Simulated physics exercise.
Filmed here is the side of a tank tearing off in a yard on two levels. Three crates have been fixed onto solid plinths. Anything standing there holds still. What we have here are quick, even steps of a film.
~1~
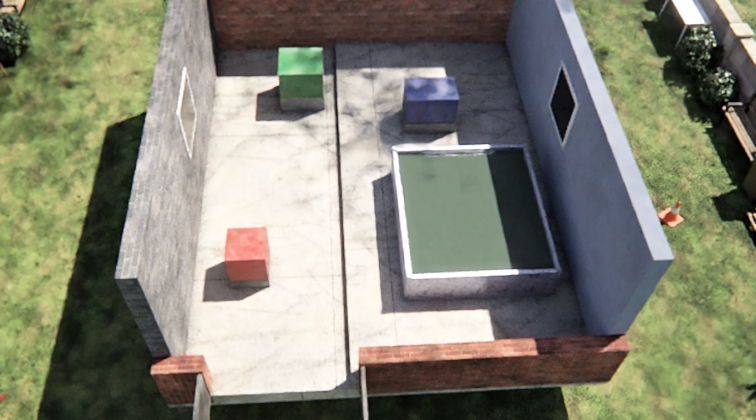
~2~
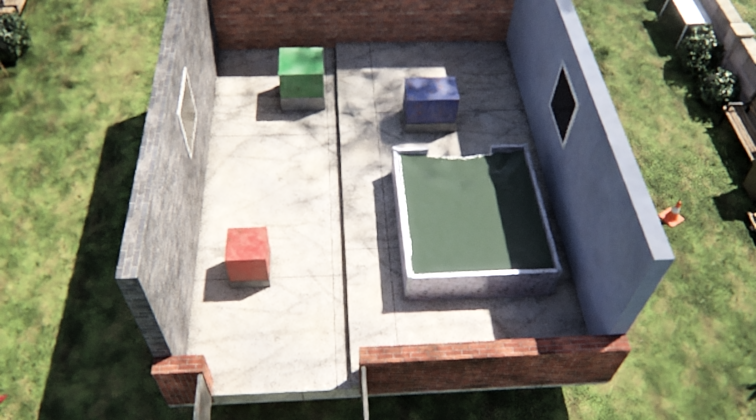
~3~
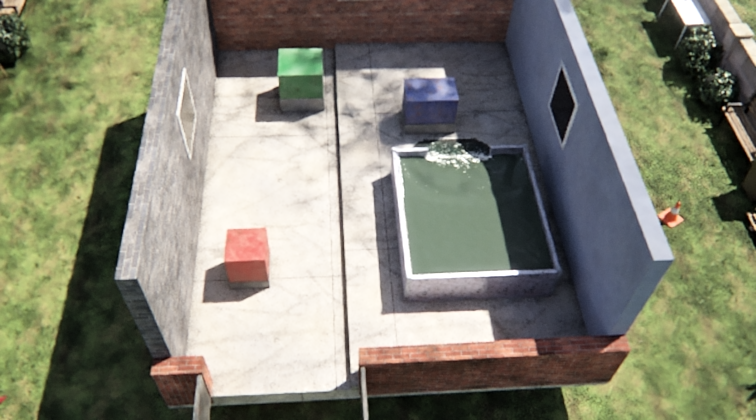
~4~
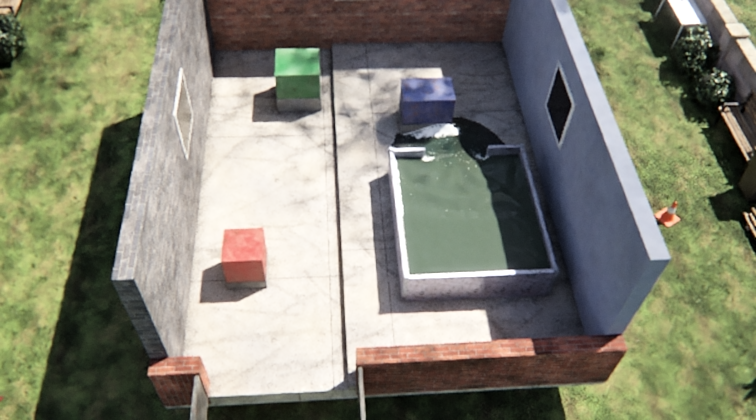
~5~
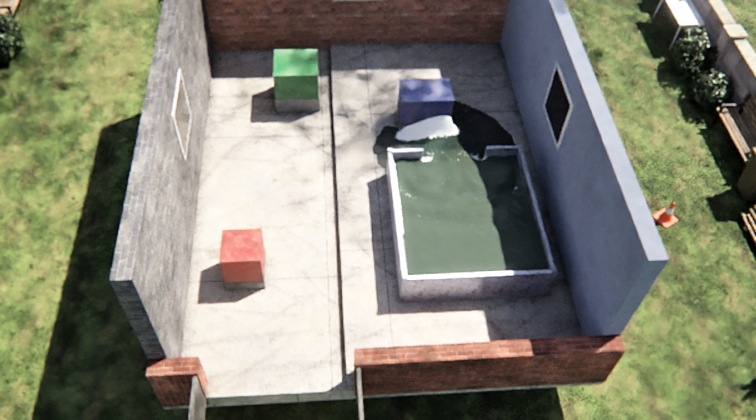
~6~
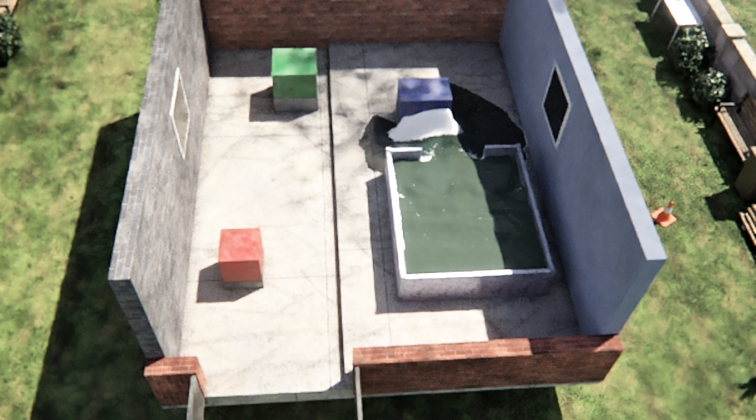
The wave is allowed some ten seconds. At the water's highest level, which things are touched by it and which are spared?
Going through them: The blue crate is touched; the green crate is spared; the red crate is spared.
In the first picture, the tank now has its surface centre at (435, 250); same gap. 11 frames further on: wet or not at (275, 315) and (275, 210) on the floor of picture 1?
First point untouched, second point untouched.
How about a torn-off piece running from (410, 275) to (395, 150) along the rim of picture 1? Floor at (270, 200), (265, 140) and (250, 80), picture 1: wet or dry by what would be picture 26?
Order as asked: Swamped, swamped, swamped.
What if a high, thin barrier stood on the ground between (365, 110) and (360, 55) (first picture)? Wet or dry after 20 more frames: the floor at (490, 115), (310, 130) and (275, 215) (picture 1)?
In that order: Under water, under water, wet.
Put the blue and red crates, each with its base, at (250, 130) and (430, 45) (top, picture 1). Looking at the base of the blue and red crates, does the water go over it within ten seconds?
My reading: Blue crate is spared, red crate takes water.
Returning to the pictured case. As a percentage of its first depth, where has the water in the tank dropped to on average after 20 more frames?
That would be roughly 52 per cent.
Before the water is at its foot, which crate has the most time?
The red one comes last.
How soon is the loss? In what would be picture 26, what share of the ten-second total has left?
Some 0 per cent.
A moment on, water covers 20 % of the floor; the blue crate water round its plinth, the green crate not reached, the red crate not reached.
Next, water covers 40 % of the floor; the blue crate water round its plinth, the green crate water round its plinth, the red crate not reached.
Then, water covers 60 % of the floor; the blue crate water round its plinth, the green crate water round its plinth, the red crate water round its plinth.
Later, water covers 80 % of the floor; the blue crate water round its plinth, the green crate water round its plinth, the red crate water round its plinth.
In the end, water covers 95 % of the floor; the blue crate was topped, the green crate stayed above the water, the red crate stayed above the water.
